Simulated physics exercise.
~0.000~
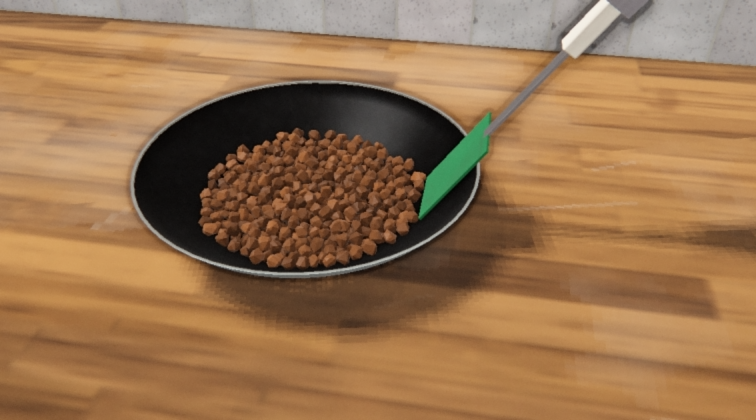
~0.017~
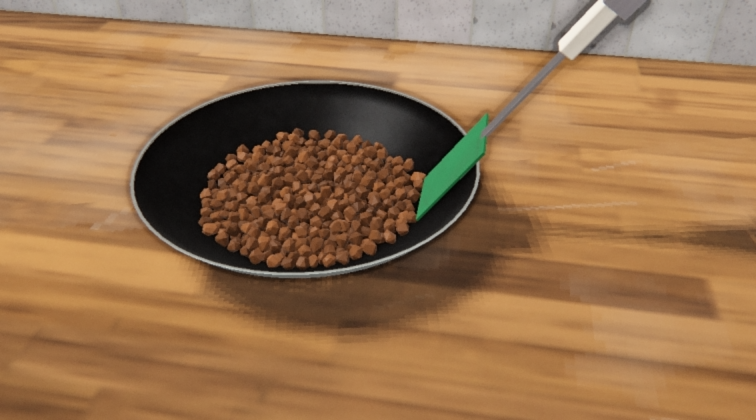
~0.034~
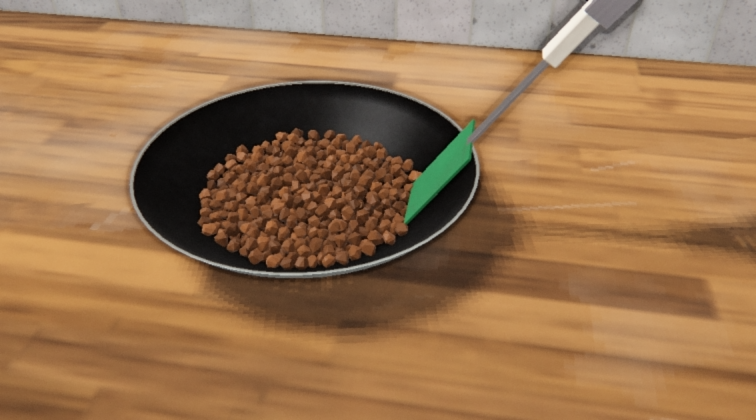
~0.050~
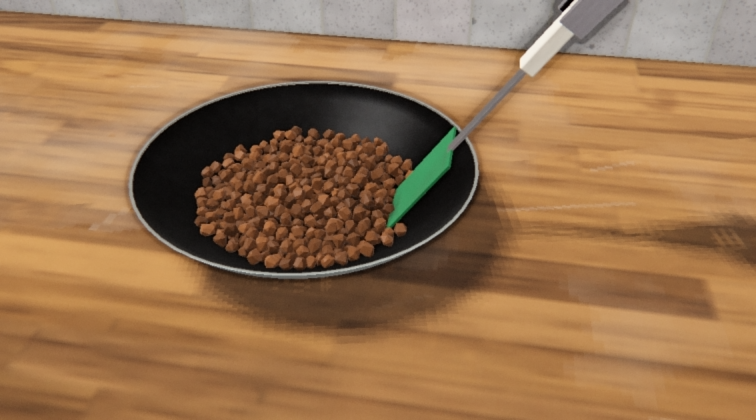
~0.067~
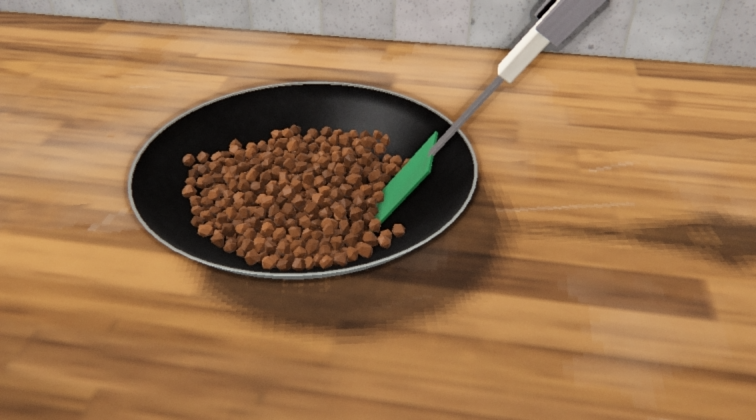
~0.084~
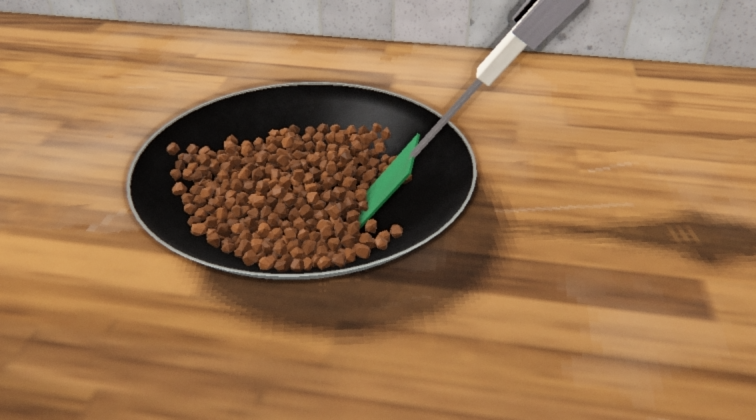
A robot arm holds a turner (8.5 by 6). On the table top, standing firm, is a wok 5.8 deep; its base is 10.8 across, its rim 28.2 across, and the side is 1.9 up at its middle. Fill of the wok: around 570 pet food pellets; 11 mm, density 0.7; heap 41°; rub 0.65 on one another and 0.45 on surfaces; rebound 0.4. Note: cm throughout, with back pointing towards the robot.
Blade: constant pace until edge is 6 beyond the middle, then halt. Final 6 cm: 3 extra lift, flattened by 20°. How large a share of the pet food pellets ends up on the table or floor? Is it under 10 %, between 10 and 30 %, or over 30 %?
It is under 10 %.
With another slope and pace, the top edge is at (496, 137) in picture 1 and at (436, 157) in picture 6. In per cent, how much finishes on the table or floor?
Some 0 per cent.
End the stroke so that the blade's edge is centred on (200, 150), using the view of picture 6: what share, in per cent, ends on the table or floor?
Around 25 percent.
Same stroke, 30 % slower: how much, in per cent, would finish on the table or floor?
About 0 %.
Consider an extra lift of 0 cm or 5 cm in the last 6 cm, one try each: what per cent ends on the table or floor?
Result: Approx. 5 % and 5 %, one try each.
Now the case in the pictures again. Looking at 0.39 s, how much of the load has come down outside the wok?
About 0 per cent.
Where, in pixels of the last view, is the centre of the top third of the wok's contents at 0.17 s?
Near pixel (226, 168).
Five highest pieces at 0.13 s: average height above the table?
Around 6 cm above the table.
By 0.13 s, sloping 56°, highest piece 7 above the table; 566 in the wok.
By 0.17 s, sloping 48°, highest piece 7 above the table; 565 in the wok, 1 on the blade or in flight.
By 0.39 s, sloping 36°, highest piece 7 above the table; 546 in the wok, 14 on the table or floor, 6 on the blade or in flight.
By 1.44 s, sloping 36°, highest piece 7 above the table; 546 in the wok, 20 on the table or floor.
Final count, 546 in the wok, 20 on the table or floor. That is 4 % on the table or floor.
